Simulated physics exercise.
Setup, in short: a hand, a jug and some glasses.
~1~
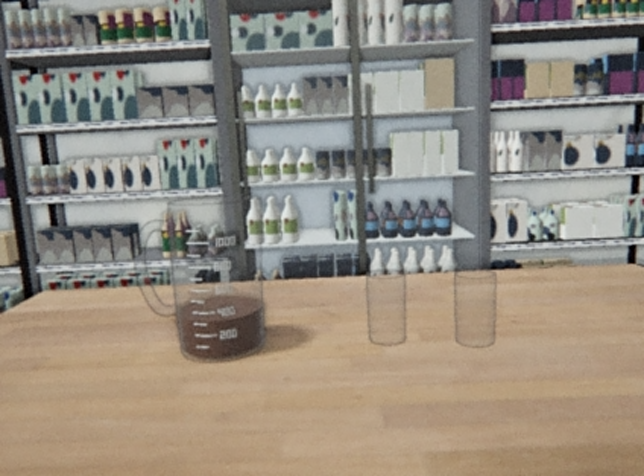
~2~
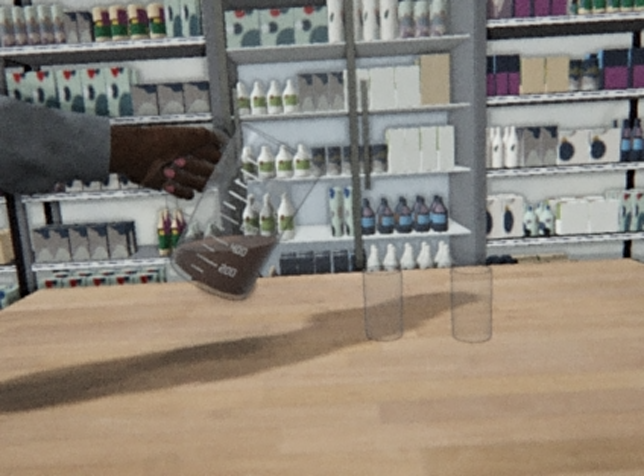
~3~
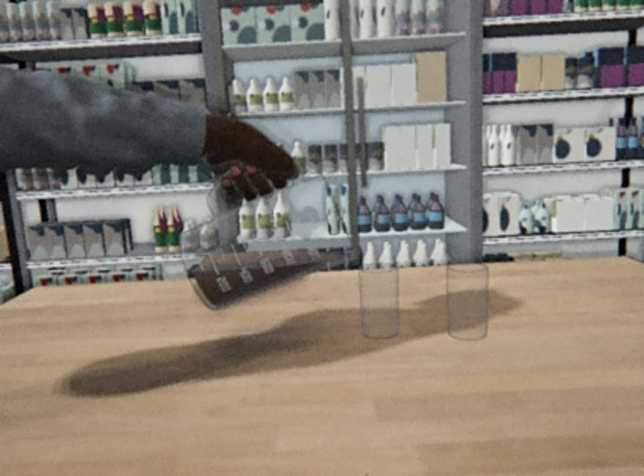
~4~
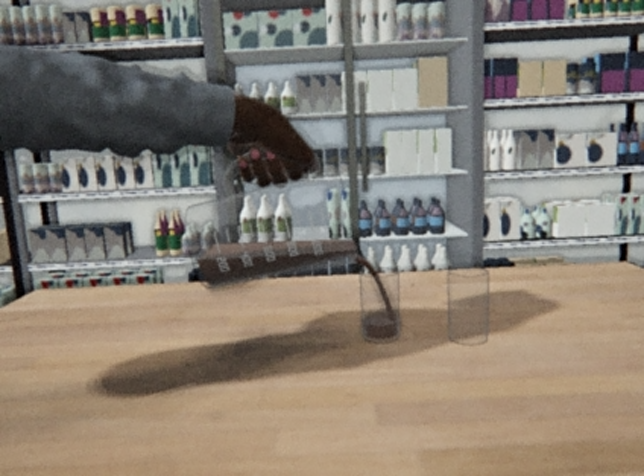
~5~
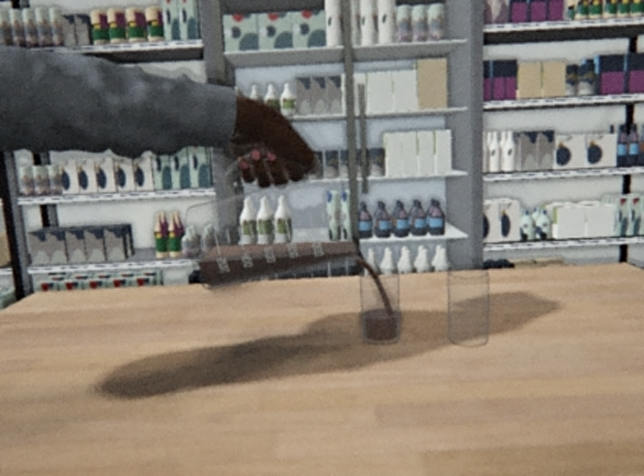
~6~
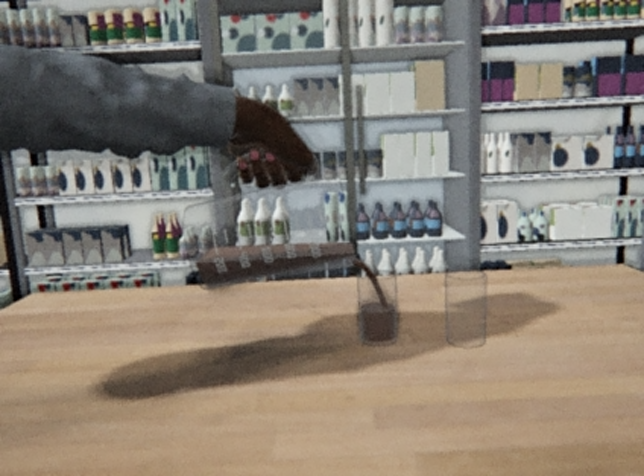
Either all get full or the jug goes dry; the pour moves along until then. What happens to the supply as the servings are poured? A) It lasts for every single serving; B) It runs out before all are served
Option A: It lasts for every single serving.
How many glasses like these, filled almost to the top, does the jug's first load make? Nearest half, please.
About 3.5 of them.
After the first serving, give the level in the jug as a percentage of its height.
Near 15 in a hundred.
A moment on, the first is about two thirds full.
Further on, the first is done and the jug has about two thirds of its load.
When it is over, both are full and about a third of the cocoa is over.
